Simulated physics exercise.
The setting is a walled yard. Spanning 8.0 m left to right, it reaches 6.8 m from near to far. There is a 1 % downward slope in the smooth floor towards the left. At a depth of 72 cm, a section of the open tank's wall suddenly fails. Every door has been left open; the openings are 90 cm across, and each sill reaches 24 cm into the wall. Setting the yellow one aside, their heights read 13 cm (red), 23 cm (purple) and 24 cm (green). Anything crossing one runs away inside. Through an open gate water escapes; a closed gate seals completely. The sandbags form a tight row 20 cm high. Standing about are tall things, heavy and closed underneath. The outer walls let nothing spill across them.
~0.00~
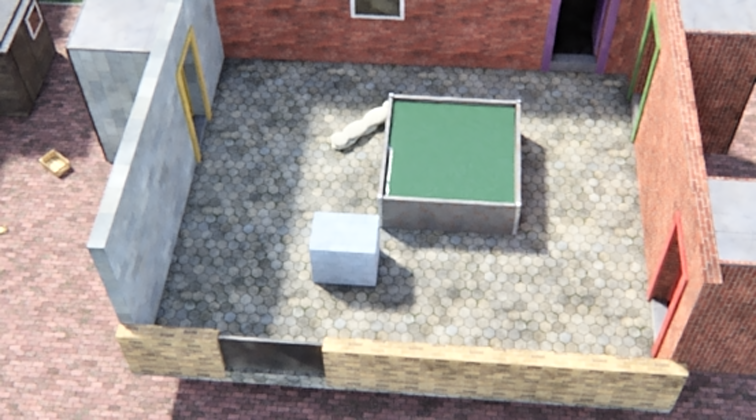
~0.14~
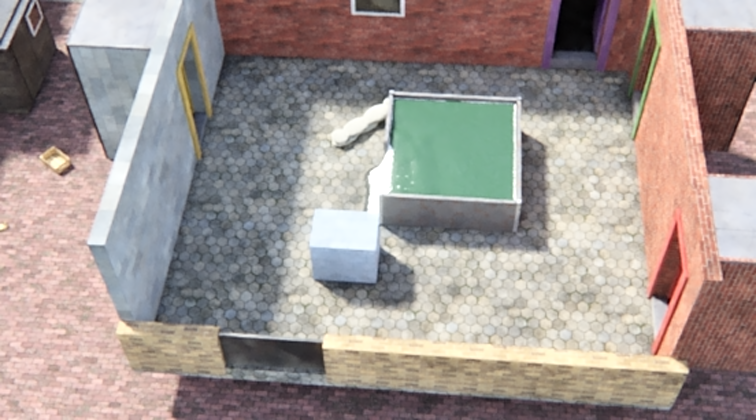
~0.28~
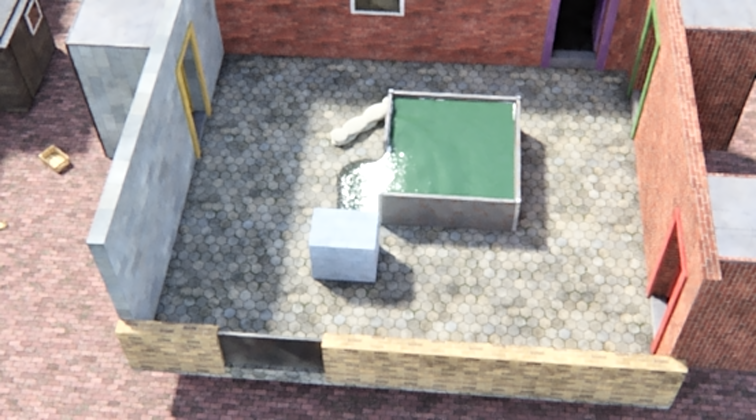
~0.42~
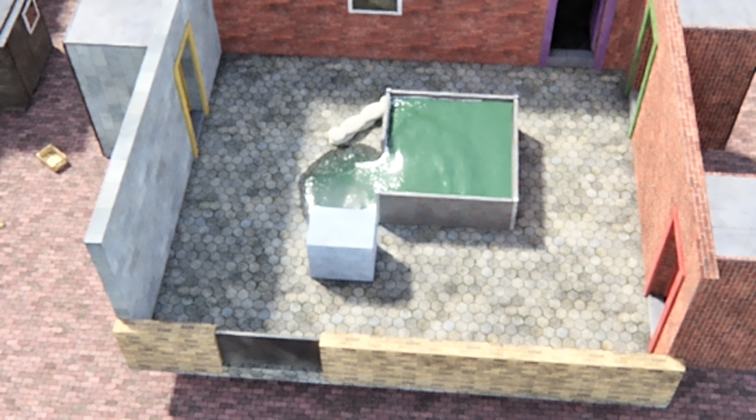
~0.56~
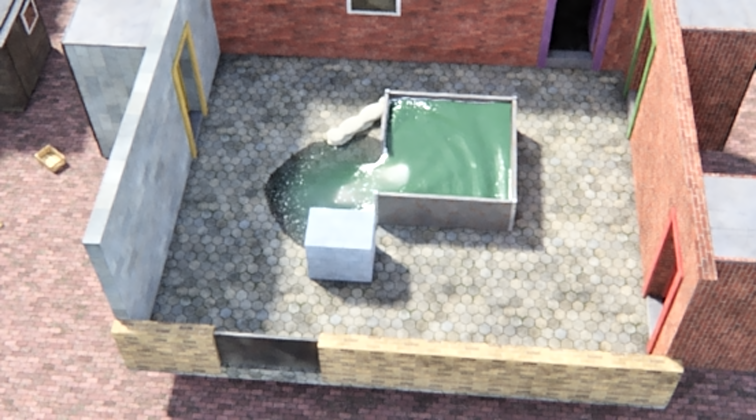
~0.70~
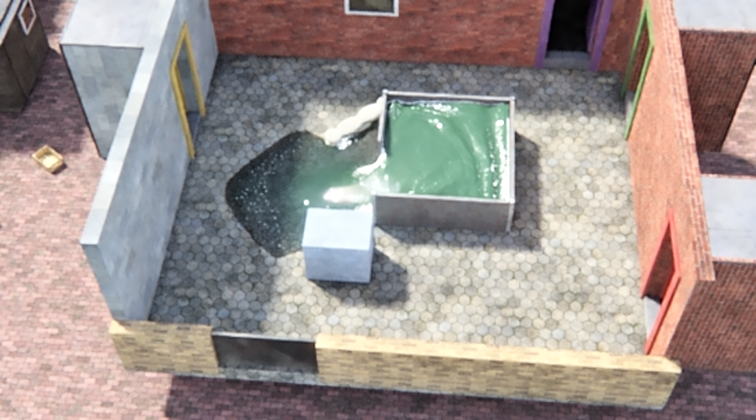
In a walled yard, green water pours from an open tank's left side and spreads leftward.
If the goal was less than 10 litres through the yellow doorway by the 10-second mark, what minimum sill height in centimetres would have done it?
A sill of about 22 cm would have done it.
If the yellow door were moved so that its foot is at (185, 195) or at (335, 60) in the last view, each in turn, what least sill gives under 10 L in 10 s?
You'd want roughly 31 cm there first, then roughly 6.5 cm.
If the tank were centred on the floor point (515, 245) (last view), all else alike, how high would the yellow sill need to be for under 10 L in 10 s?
Then about 12.0 centimetres at the least.
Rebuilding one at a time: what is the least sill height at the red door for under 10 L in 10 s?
Roughly 7.0 cm at red.
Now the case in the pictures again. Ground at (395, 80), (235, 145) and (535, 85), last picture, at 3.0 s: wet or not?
1: Unwetted; 2: Awash; 3: Unwetted.
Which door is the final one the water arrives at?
That would be the green door.
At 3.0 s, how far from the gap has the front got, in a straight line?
Distance from gap: Approx. 4.8 m.
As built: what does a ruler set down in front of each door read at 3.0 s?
At the red door the depth is 0 cm, at yellow 24 cm, at purple 0 cm and at green 0 cm.
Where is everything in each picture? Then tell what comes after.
The first frame shows still water, 72 cm deep, in the open tank at (452, 151); the yellow door at (195, 101) is dry.
In the second frame, the gap is at (385, 188), the front 0.3 m out at (369, 177); the back of the open tank holds 72 cm.
In the third frame, the front is at (341, 182), 0.8 m from the gap at (385, 187); 1.0 m2 of floor is wet, 72 cm left at the back.
In the fourth frame, water pours out at (382, 187) and has run 1.4 m, to (304, 190); about 8 cm deep outside, 72 cm at the back.
In the fifth frame, water pours out at (381, 187) and has run 1.9 m, to (271, 197); about 6 cm deep outside, 71 cm at the back.
In the sixth frame, the front is at (229, 193), 2.7 m from the gap at (379, 188); 5.4 m2 of floor is wet, 63 cm left at the back; 1.3 m in a straight line remain to the yellow door at (188, 97).
After 1.4 s water covers 25 % of the floor, deepest (44 cm) near (373, 201); 17 cm at the yellow door, 0 litres in over its 15 cm sill.
After 3.0 s water covers 35 % of the floor, deepest (39 cm) near (141, 349); 24 cm at the yellow door, 45 litres in over its 15 cm sill.
After 10.0 s water covers 95 % of the floor, deepest (14 cm) near (216, 64); 11 cm at the yellow door, 70 litres in over its 15 cm sill.
At the yellow door as built, the water arrived by 1.3 s and peaked near 27 cm at 2.4 s.
With a sill of 18.5 cm, 31 litres would have come in within the 10 s; with 25 cm, 3 litres. So under 10 litres takes about 22 cm.
